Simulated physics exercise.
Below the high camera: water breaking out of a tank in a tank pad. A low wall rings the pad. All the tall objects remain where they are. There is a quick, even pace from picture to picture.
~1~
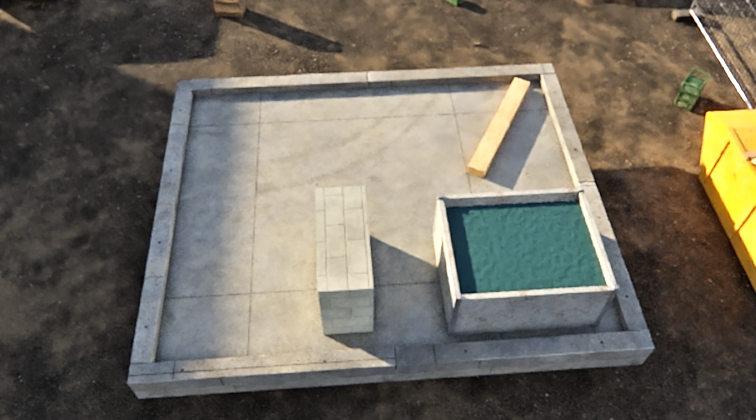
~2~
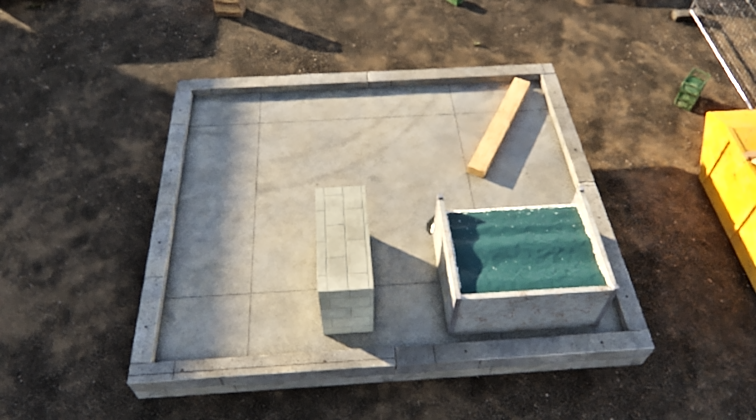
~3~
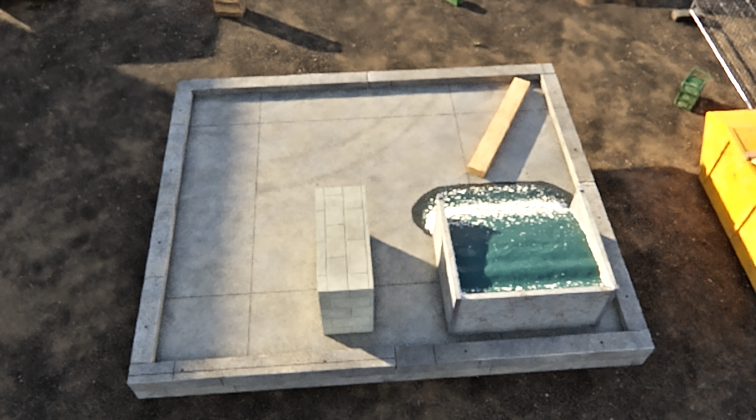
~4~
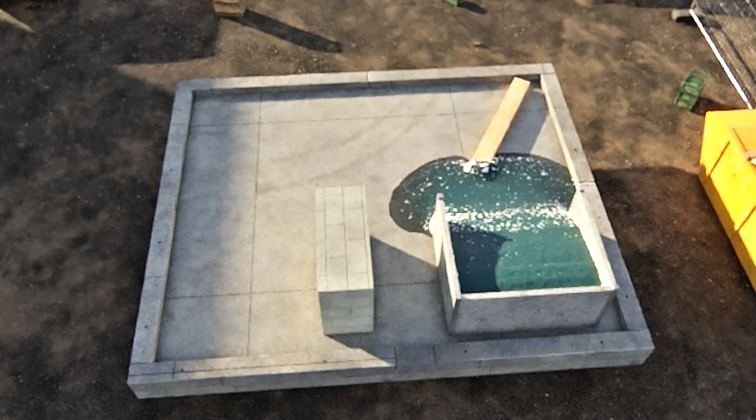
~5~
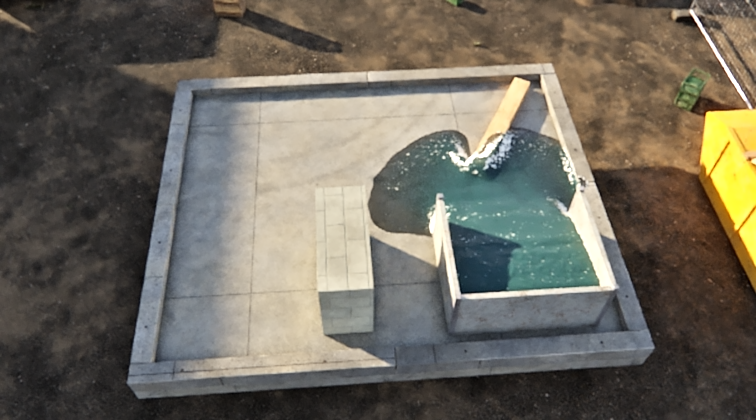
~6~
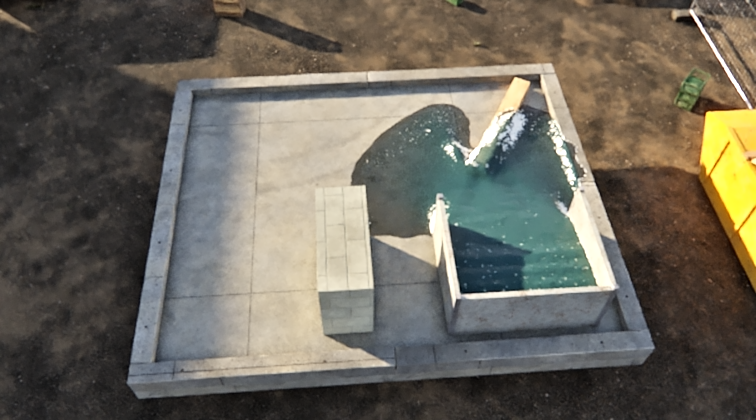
Water pours from the far side of an open tank and spreads around a wooden beam.
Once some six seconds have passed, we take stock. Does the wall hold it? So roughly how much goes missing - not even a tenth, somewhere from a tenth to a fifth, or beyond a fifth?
It ends up having lost a share beyond one fifth.
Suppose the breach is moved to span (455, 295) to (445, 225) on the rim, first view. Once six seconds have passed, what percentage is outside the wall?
Close to 22 percent, I'd say.
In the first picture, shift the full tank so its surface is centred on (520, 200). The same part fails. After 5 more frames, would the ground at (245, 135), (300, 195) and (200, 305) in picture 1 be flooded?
Stays dry, stays dry, stays dry.
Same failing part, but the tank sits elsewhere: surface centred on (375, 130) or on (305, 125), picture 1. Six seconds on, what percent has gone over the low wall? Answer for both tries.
About 52 per cent for the first and about 54 per cent for the second.
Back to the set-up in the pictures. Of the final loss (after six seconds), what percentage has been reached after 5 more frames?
My reading is near 5 per cent.
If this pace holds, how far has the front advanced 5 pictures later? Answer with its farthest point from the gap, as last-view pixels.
Approximate pixel: (320, 93).
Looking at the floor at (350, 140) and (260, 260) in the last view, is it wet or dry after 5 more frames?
First spot submerged, second spot spared.
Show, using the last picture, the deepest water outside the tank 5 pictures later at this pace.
That spot is close to (540, 107).
A moment on, water covers 35 % of the floor; the low wall has let 0 % over.
Next, water covers 40 % of the floor; the low wall has let 2 % over.
Then, water covers 50 % of the floor; the low wall has let 22 % over.
Later, water covers 55 % of the floor; the low wall has let 32 % over.
In the end, water covers 75 % of the floor; the low wall has let 33 % over.
